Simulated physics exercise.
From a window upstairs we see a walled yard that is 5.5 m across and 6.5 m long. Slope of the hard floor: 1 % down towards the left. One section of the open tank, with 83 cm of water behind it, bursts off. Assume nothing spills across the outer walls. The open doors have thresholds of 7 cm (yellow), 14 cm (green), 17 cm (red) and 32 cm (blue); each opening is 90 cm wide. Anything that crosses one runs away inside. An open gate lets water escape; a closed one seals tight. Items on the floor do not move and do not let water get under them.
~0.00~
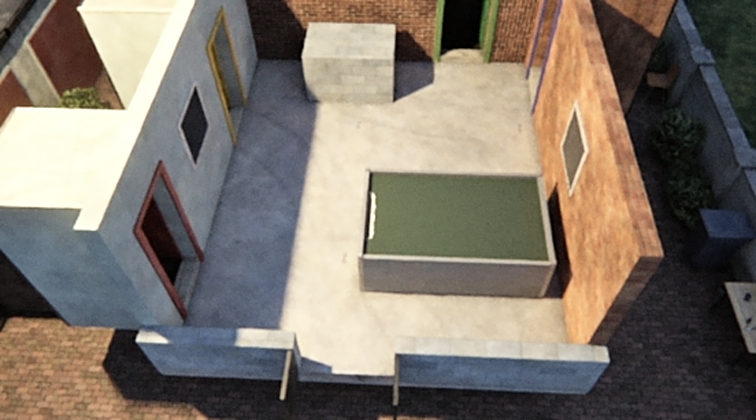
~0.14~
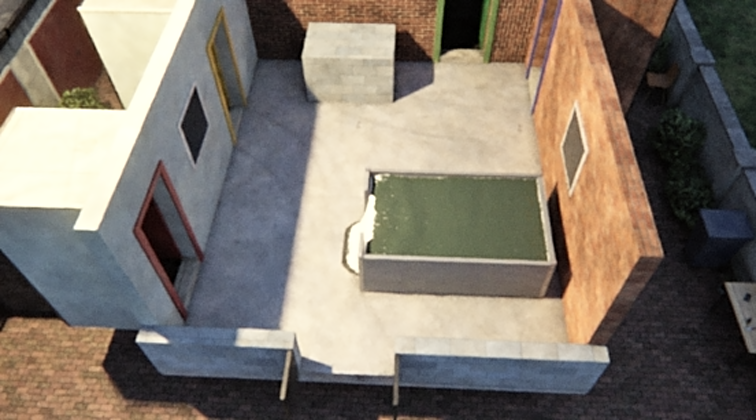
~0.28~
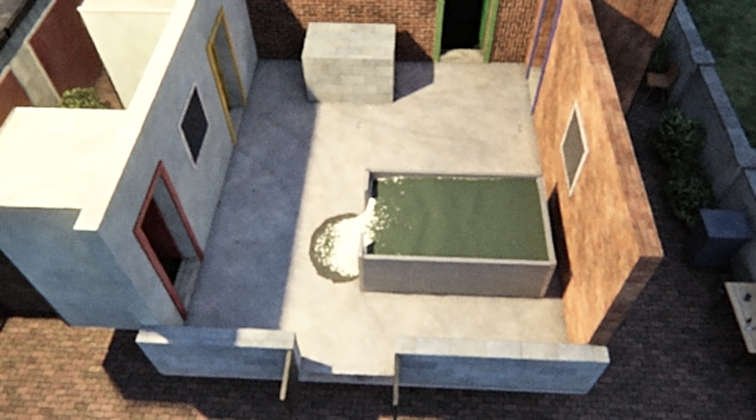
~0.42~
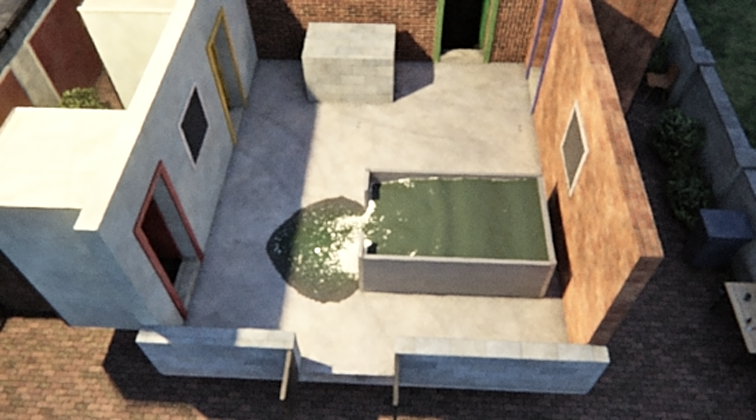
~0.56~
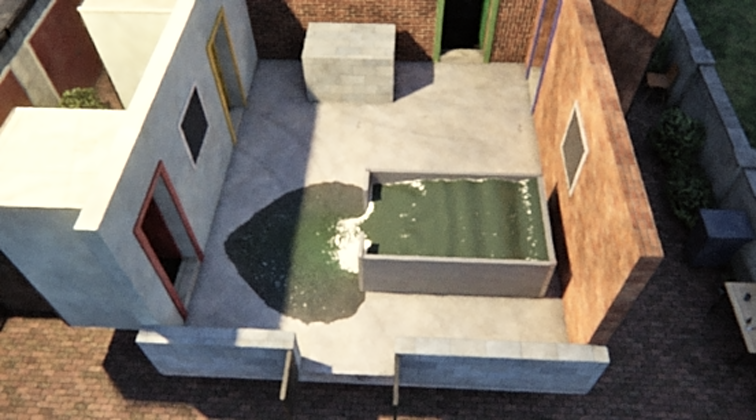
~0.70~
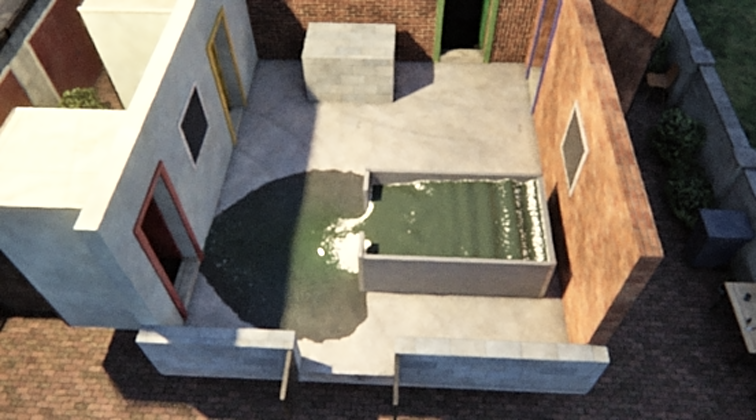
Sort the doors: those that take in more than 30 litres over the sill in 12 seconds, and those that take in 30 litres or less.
Sorted: The yellow door takes in more; the green door takes in 30 litres or less; the red door takes in more; the blue door takes in 30 litres or less.
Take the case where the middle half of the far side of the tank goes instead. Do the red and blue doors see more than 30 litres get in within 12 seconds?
Then: Red under, blue below.
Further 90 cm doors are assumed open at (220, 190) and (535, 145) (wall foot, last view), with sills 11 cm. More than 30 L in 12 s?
Well, the first is beyond the mark and the second is shy of the mark.
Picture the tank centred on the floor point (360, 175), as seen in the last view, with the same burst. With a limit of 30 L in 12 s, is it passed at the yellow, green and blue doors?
Against the limit, the yellow door exceeds it, the green door stays within it and the blue door stays within it.
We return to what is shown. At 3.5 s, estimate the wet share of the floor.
Close to 50 in a hundred.
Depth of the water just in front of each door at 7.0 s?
You'd get yellow at 15 cm, green at 2 cm, red at 16 cm, and blue at 3 cm.
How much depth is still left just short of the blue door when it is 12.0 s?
Close to 8.0 cm of depth.
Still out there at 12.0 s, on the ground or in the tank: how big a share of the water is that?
Around 82 percent of the water.
After 1.4 s water covers 30 % of the floor and is deepest (40 cm) near (352, 250); yellow door not reached, green door not reached, red door 31 cm at the sill, 21 L in, blue door not reached.
After 2.2 s water covers 35 % of the floor and is deepest (39 cm) near (207, 284); yellow door 13 cm at the sill, 3 L in, green door not reached, red door 35 cm at the sill, 82 L in, blue door not reached.
After 3.5 s water covers 50 % of the floor and is deepest (30 cm) near (292, 61); yellow door 10 cm at the sill, 16 L in, green door not reached, red door 25 cm at the sill, 168 L in, blue door not reached.
After 7.0 s water covers 90 % of the floor and is deepest (21 cm) near (258, 61); yellow door 15 cm at the sill, 53 L in, green door 2 cm at the sill, 0 L in, red door 16 cm at the sill, 213 L in, blue door 3 cm at the sill, 0 L in.
After 12.0 s water covers 100 % of the floor and is deepest (12 cm) near (243, 114); yellow door 11 cm at the sill, 165 L in, green door 7 cm at the sill, 0 L in, red door 10 cm at the sill, 214 L in, blue door 8 cm at the sill, 0 L in.
